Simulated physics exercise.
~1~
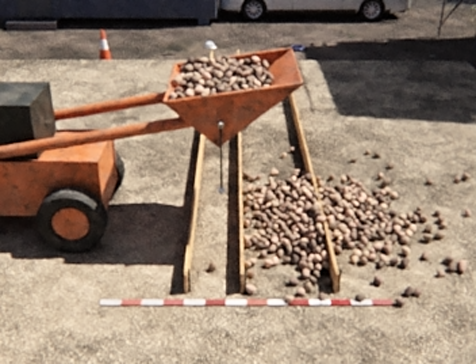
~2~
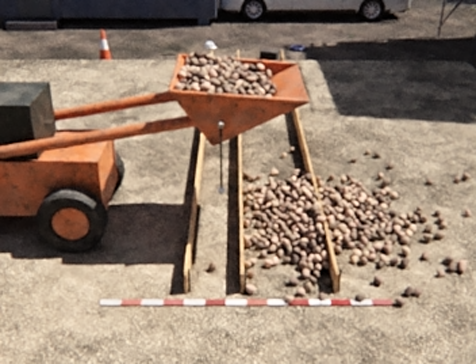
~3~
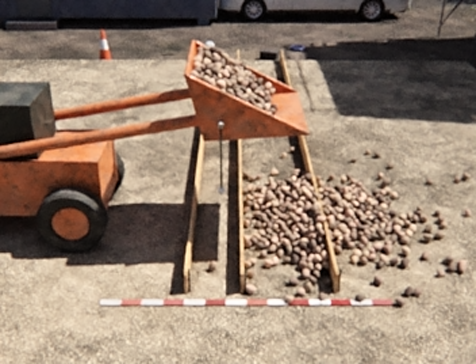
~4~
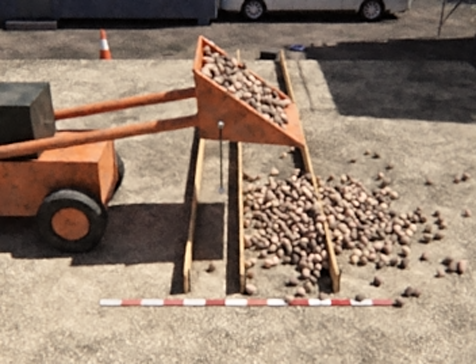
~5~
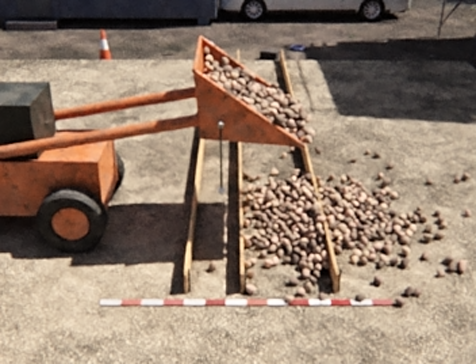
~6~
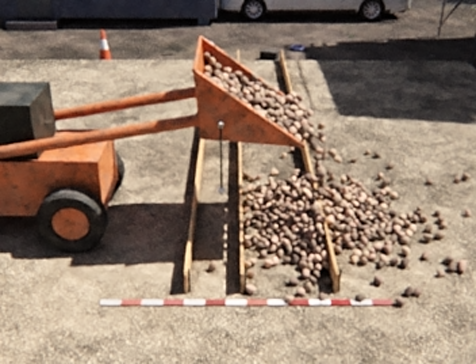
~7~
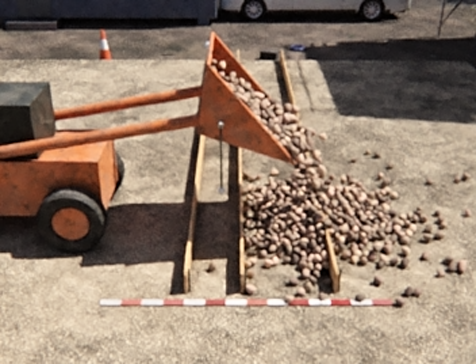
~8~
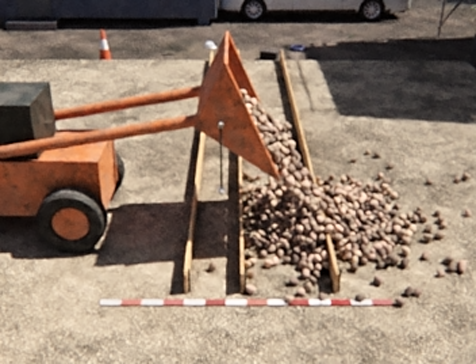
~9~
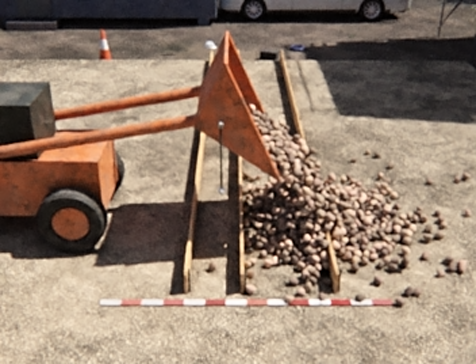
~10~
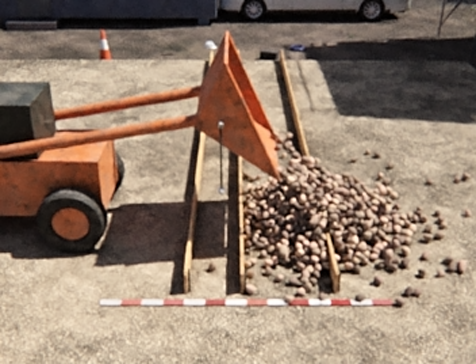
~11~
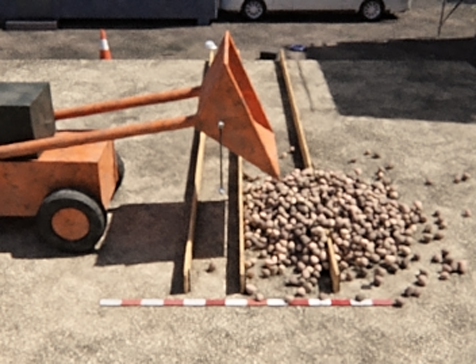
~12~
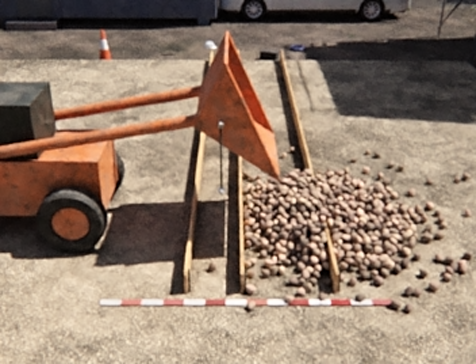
Paved yard with an orange loader tipping its raised skip in stages, brown stones sliding onto the pile until the skip empties.
